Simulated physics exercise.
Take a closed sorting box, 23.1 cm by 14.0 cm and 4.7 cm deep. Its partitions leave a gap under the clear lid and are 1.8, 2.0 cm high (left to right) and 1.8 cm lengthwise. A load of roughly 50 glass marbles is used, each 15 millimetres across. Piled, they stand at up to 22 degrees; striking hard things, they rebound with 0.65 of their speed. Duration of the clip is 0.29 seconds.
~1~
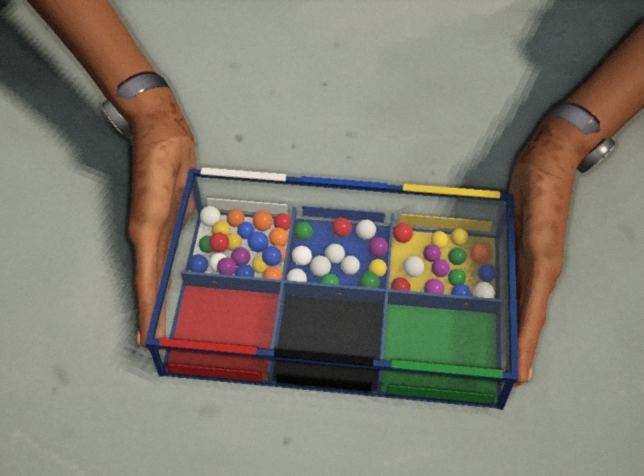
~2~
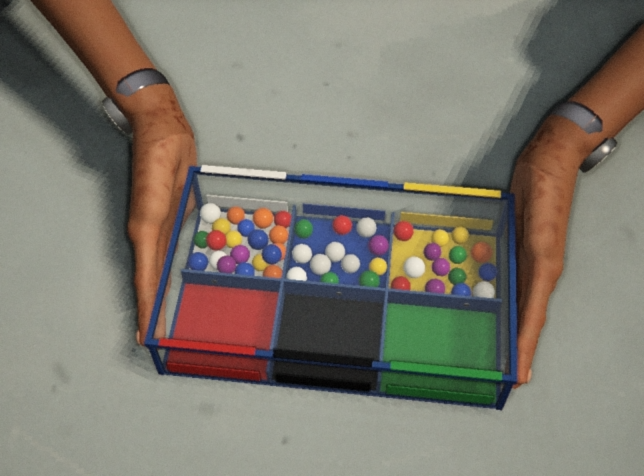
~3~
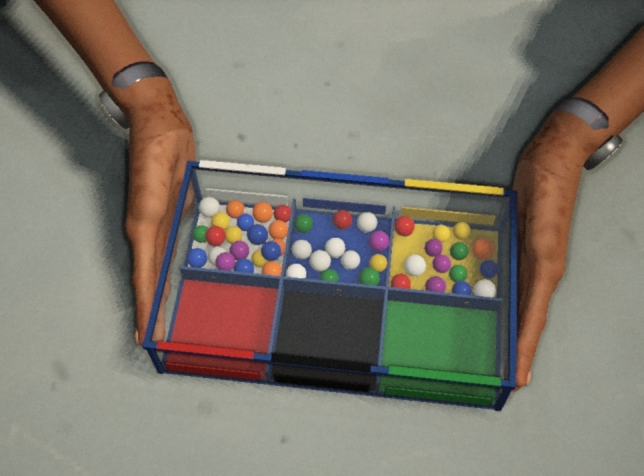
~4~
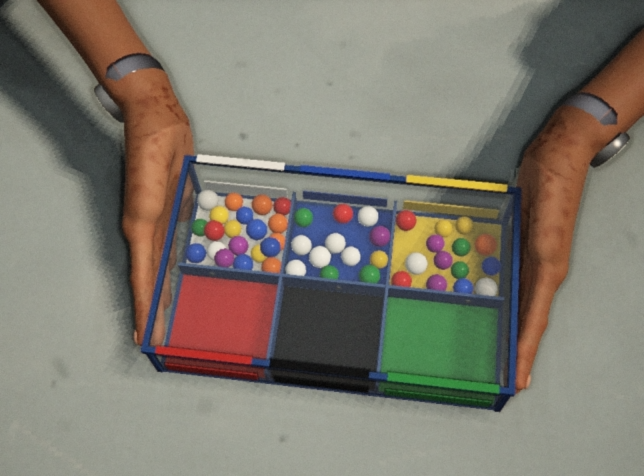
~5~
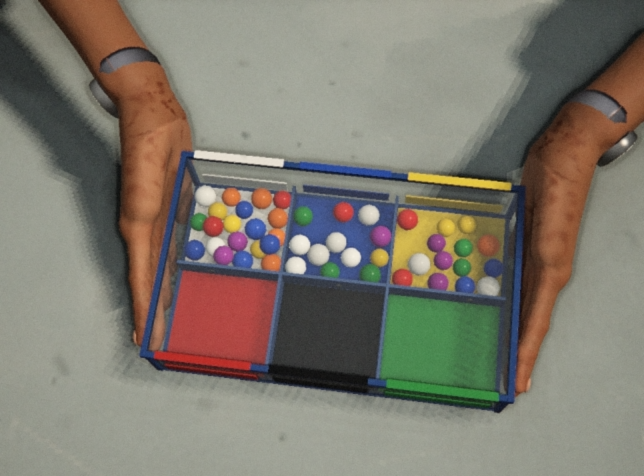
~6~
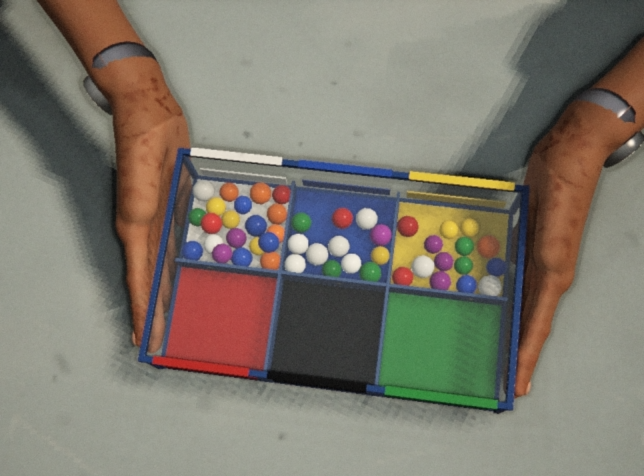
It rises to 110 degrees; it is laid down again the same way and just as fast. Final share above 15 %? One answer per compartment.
Red compartment: Above, blue compartment: Below or equal, green compartment: Above, yellow compartment: Below or equal, white compartment: Below or equal, black compartment: Above.
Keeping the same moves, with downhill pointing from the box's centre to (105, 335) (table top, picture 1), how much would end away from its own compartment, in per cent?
70 %.
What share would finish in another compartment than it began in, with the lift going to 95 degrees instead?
90 %.
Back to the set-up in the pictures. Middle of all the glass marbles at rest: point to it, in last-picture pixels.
Somewhere near (317, 346) in the last picture.
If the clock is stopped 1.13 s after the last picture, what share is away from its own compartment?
About 85 percent.
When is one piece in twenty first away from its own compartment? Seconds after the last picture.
0.65 s or so.
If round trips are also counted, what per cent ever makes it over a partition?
About 100 %.
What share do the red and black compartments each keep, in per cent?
The red one gets 35 per cent and the black one 30 per cent.
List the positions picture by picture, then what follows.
In the first frame, box tilt 0 degrees, front corners at (153, 341) and (511, 375); blue 25 %, yellow 30 %, white 45 %.
In the second frame, box tilt 1 degrees, front corners at (152, 341) and (510, 377).
In the third frame, box tilt 5 degrees, front corners at (150, 343) and (509, 382), lowest corner right front.
In the fourth frame, box tilt 10 degrees, front corners at (148, 347) and (508, 389), lowest corner right front.
In the fifth frame, box tilt 15 degrees, front corners at (147, 352) and (507, 396), lowest corner right front.
In the sixth frame, box tilt 20 degrees, front corners at (146, 356) and (506, 403), lowest corner right front; blue 25 %, yellow 30 %, white 45 %.
Then, 1.13 s after the last picture, tilt 110 degrees; red 35 %, green 20 %, yellow 10 %, white 5 %, black 25 %.
Then, 1.89 s after the last picture, tilt 49 degrees; red 35 %, green 35 %, black 30 %.
Then, 2.67 s after the last picture, tilt 0 degrees; red 35 %, green 35 %, black 30 %.
In the end, red 35 %, blue 0 %, green 35 %, yellow 0 %, white 0 %, black 30 %.
